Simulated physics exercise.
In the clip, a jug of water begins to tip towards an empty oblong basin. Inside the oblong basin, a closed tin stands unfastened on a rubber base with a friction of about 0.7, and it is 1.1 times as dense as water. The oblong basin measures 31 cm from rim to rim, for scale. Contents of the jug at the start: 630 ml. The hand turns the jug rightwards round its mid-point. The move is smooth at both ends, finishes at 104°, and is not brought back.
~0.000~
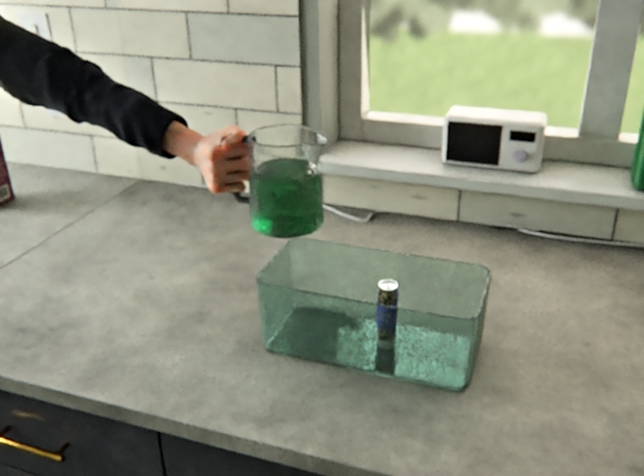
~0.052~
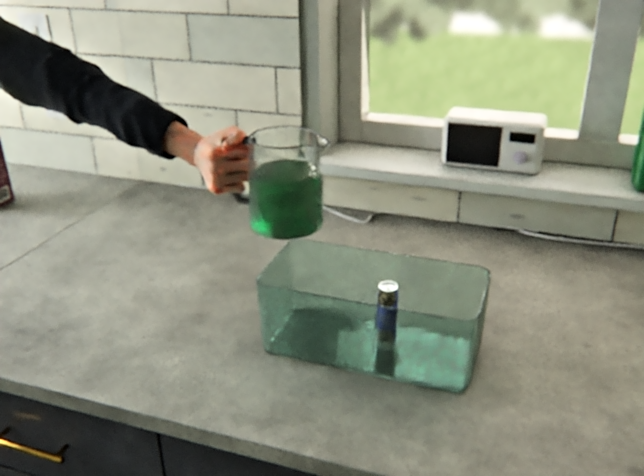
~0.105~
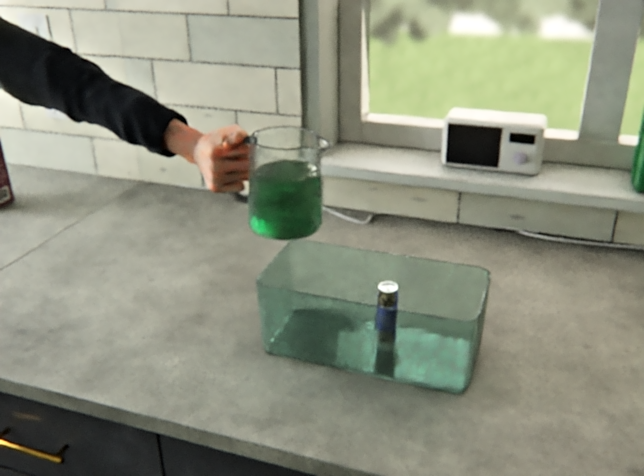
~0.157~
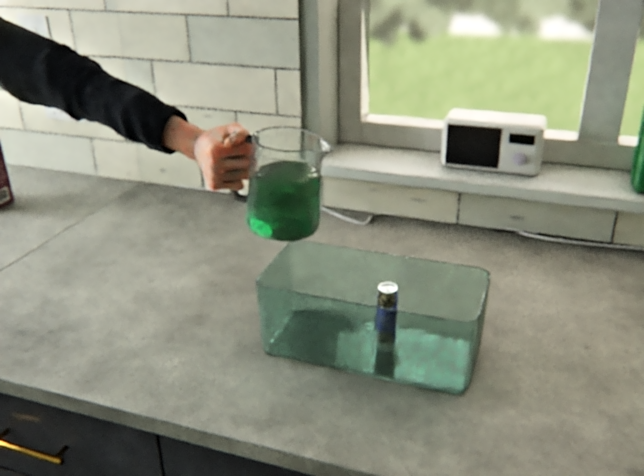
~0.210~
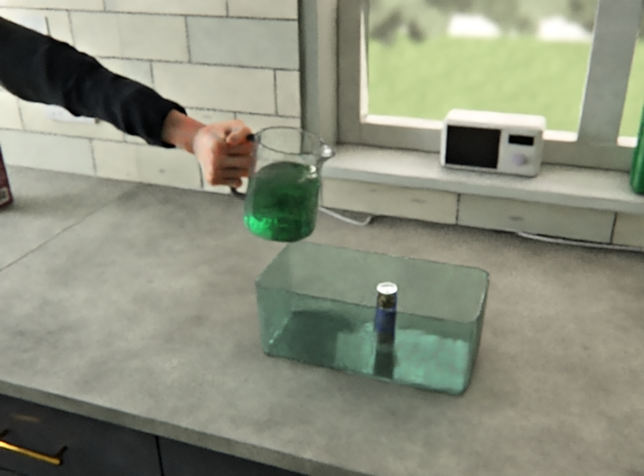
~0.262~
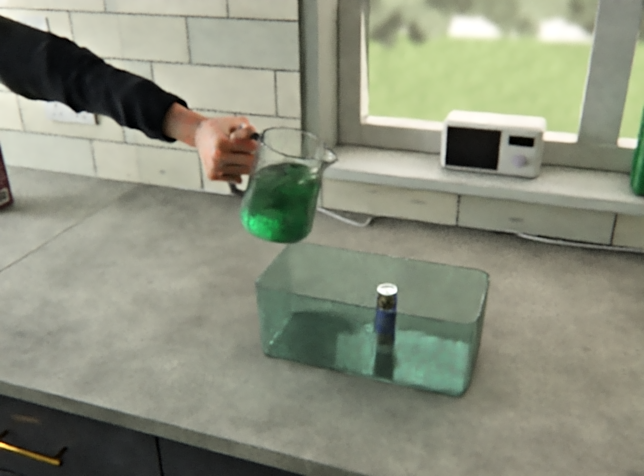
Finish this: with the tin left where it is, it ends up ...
It ends up knocked over.
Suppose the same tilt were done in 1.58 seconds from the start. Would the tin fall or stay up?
In that case the tin overturns.
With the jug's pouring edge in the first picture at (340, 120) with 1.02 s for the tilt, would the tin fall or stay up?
Then the tin comes down.
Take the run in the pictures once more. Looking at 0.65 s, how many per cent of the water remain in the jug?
At that time about 94 in a hundred parts are still held.
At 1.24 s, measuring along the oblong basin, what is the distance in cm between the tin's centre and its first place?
The tin is about 8 cm from where it started.
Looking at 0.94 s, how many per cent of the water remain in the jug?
44 per cent or thereabouts.
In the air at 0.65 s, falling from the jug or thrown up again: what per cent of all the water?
Near 5 per cent at that time.
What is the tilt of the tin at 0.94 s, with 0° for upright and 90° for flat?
About 20 degrees.
By 0.65 s the tilt is 70° and 95 per cent is still to pour; the tin stands where it began.
By 0.94 s the tilt is 100° and 45 per cent is still to pour; the tin leans 22°.
By 1.24 s the tilt is 104° and 10 per cent is still to pour; the tin lies on its side.
By 1.57 s the tilt is 104° and 1 per cent is still to pour; the tin lies on its side.
At rest the tin lies on its side.
